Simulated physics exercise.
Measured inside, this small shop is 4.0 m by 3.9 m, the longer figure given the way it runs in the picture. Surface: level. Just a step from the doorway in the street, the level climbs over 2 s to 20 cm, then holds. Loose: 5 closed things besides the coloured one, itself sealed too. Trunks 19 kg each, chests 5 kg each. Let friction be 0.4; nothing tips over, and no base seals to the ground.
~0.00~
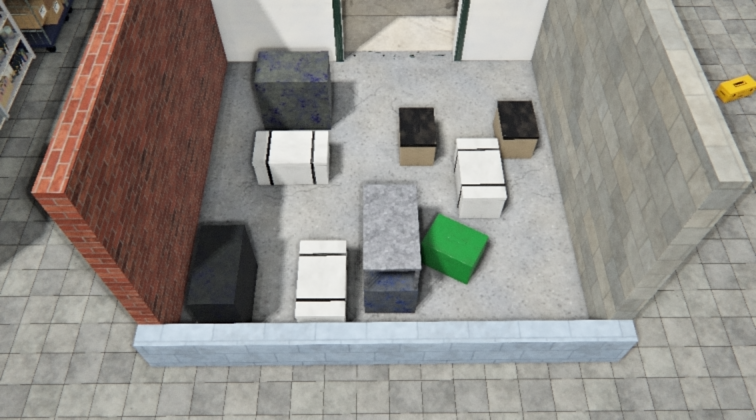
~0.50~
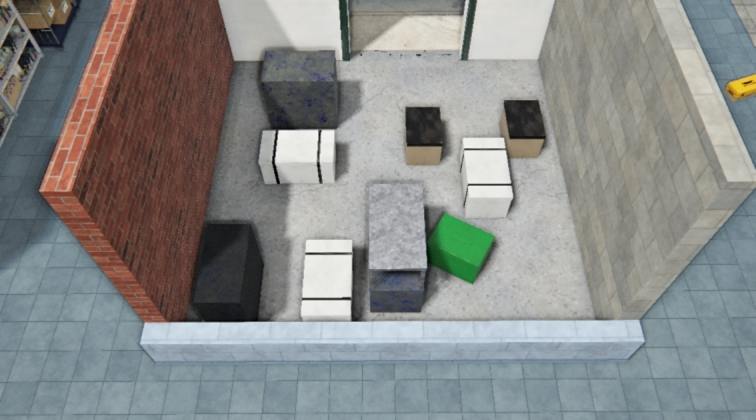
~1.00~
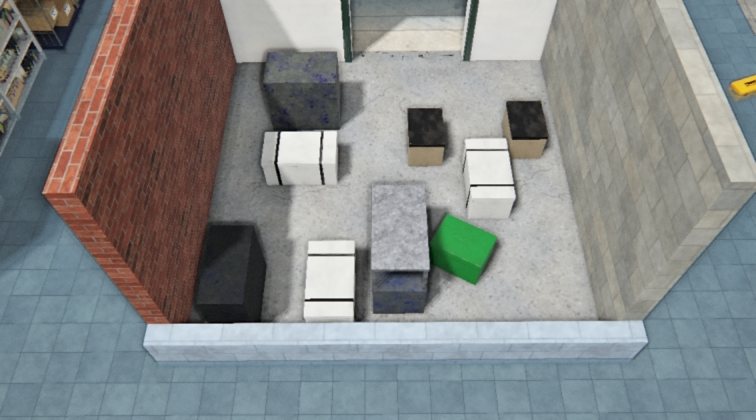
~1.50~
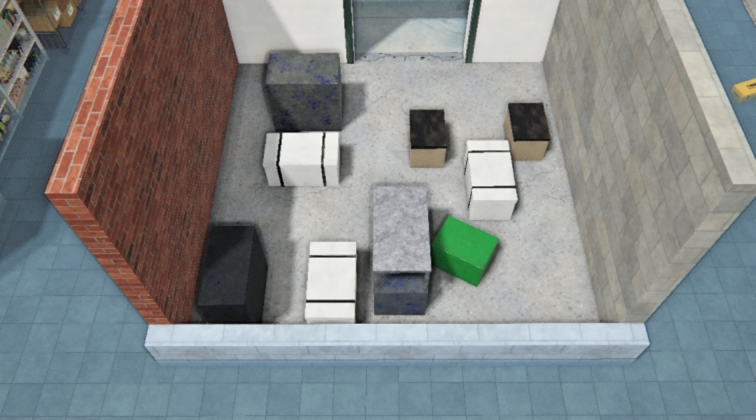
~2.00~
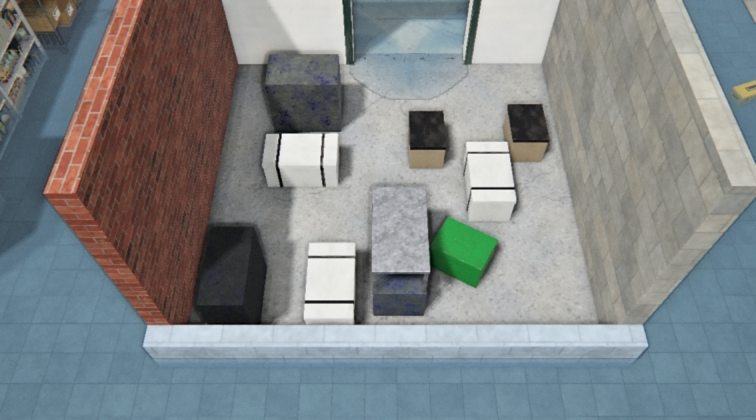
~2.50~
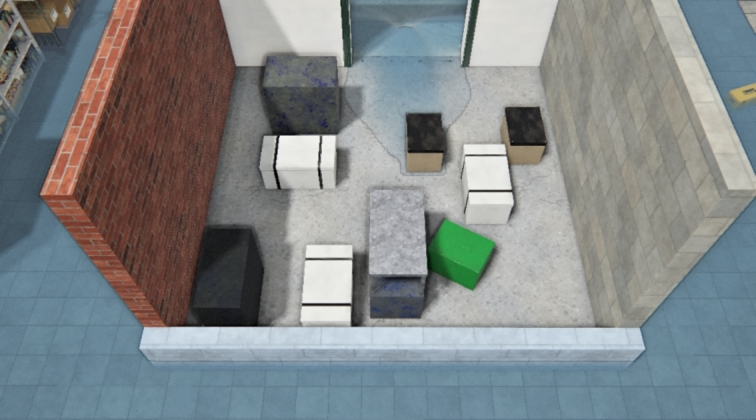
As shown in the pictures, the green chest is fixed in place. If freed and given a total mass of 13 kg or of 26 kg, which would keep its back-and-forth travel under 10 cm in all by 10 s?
Neither works.
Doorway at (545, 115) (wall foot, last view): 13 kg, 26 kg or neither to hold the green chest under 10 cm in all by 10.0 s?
For that position, the smaller mass succeeds.
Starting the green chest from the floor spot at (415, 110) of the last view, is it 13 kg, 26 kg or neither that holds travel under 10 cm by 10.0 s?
So neither weight works.
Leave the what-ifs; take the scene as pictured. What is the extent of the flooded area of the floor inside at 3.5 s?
About 6.0 m2 is covered.
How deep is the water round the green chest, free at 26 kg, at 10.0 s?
Around 14 cm.
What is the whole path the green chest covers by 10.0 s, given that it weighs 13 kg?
About 100 cm altogether.
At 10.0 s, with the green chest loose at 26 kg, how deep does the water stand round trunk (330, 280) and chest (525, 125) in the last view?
About 14 and 15 cm.
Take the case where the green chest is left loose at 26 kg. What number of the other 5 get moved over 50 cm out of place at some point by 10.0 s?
The total is 4.
After 3.5 s the green chest would be 2 cm from its start with 13 kg and 0 cm from its start with 26 kg; 0 cm of water round it then.
After 4.5 s the green chest would be 52 cm from its start with 13 kg and 11 cm from its start with 26 kg; 6 cm of water round it then.
After 7.0 s the green chest would be 62 cm from its start with 13 kg and 23 cm from its start with 26 kg; 12 cm of water round it then.
After 10.0 s the green chest would be 63 cm from its start with 13 kg and 31 cm from its start with 26 kg; 14 cm of water round it then.
